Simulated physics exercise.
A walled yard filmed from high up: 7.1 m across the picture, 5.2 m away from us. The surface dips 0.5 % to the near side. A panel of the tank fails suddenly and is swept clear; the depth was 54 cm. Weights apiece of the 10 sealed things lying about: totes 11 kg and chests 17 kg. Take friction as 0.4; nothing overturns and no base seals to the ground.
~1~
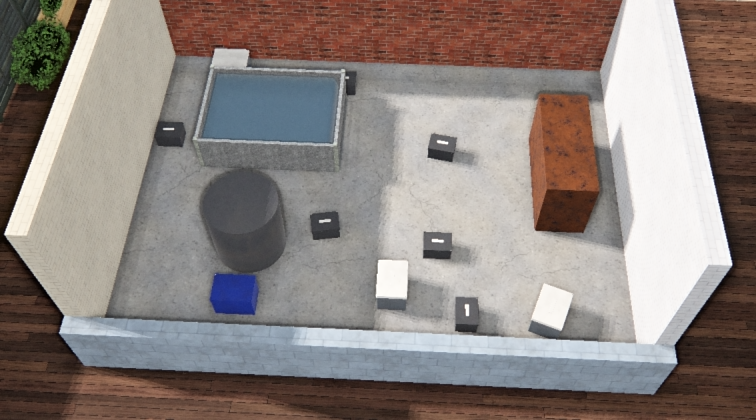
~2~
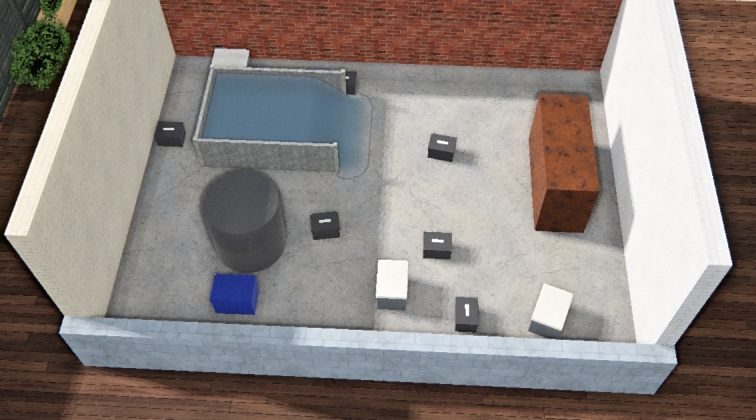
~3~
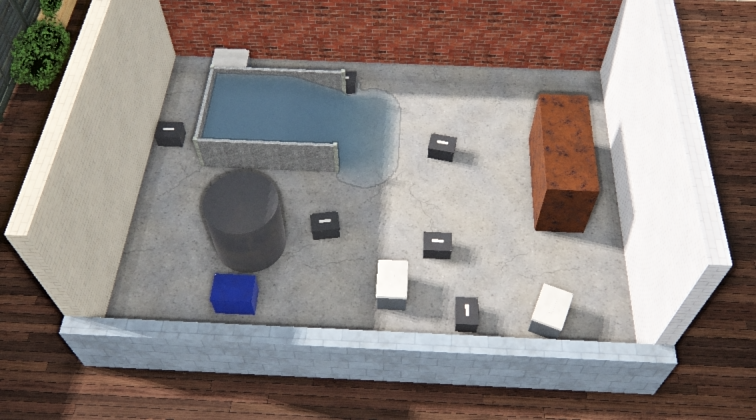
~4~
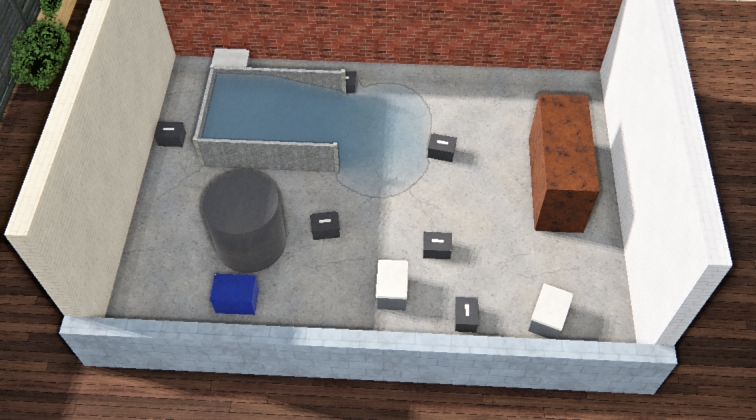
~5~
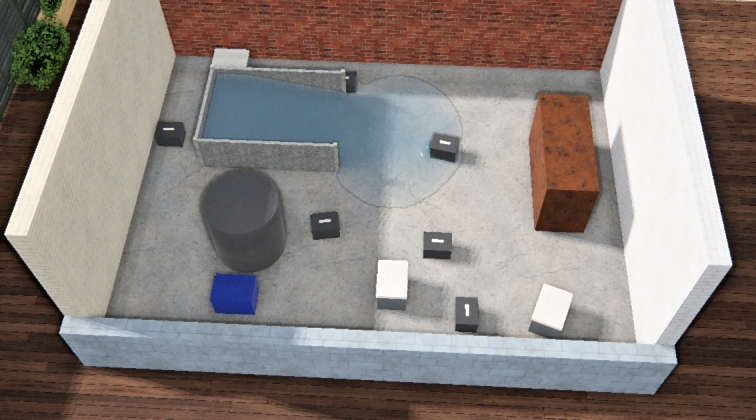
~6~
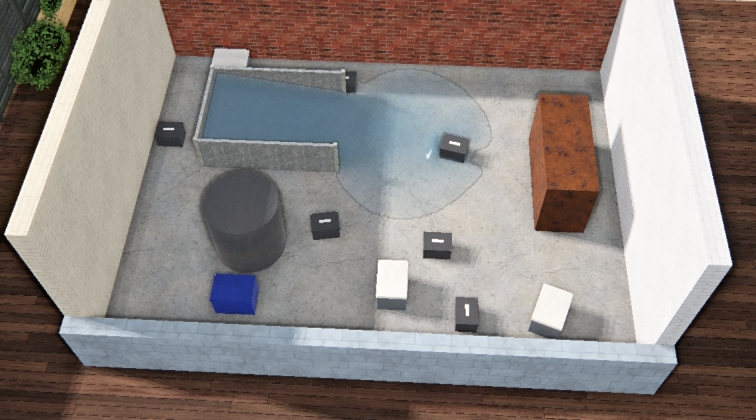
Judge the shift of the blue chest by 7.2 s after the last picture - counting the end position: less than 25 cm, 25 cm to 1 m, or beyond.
Blue chest stays put.
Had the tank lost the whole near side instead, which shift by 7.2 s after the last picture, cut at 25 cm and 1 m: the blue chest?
In that case the blue chest gets carried off.
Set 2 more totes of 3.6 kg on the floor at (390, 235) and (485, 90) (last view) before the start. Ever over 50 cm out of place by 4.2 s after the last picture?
In that order: Less, over.
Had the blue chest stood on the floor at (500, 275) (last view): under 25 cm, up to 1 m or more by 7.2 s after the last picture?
It gets carried off.
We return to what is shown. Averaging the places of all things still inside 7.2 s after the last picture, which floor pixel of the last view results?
At about (316, 220).
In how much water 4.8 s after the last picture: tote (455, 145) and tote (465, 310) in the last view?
About 7 and 9 cm.
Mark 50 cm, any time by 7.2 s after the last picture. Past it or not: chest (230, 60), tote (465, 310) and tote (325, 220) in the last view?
In turn: Short of it, over, short of it.
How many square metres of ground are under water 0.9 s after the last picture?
About 15 m2.
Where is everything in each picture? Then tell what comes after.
In the first picture, the blue chest at (233, 287) rests on the ground; water covers 2.8 m2; 0 of 10 have shifted.
In the second picture, the blue chest at (233, 287), on the bottom; 3.5 m2 under water; 0 of 10 have shifted.
In the third picture, the blue chest at (233, 287), on the bottom; water covers 4.4 m2; 0 of 10 have shifted.
In the fourth picture, the blue chest at (233, 287), on the bottom; 5.5 m2 under water; 0 of 10 have shifted.
In the fifth picture, the blue chest at (233, 287), on the bottom; 6.6 m2 under water; 0 of 10 have shifted.
In the sixth picture, the blue chest at (233, 287), on the bottom; 8.0 m2 under water; 1 of 10 have shifted.
Then, 0.9 s after the last picture the blue chest is near (233, 287), 0.0 m from its start, aground; 1 afloat.
Then, 2.8 s after the last picture the blue chest is near (233, 287), 0.0 m from its start, aground; 2 afloat.
Then, 4.8 s after the last picture the blue chest is near (233, 287), 0.0 m from its start, aground; 1 afloat.
Then, 7.2 s after the last picture the blue chest is near (233, 287), 0.0 m from its start, aground; 1 afloat.
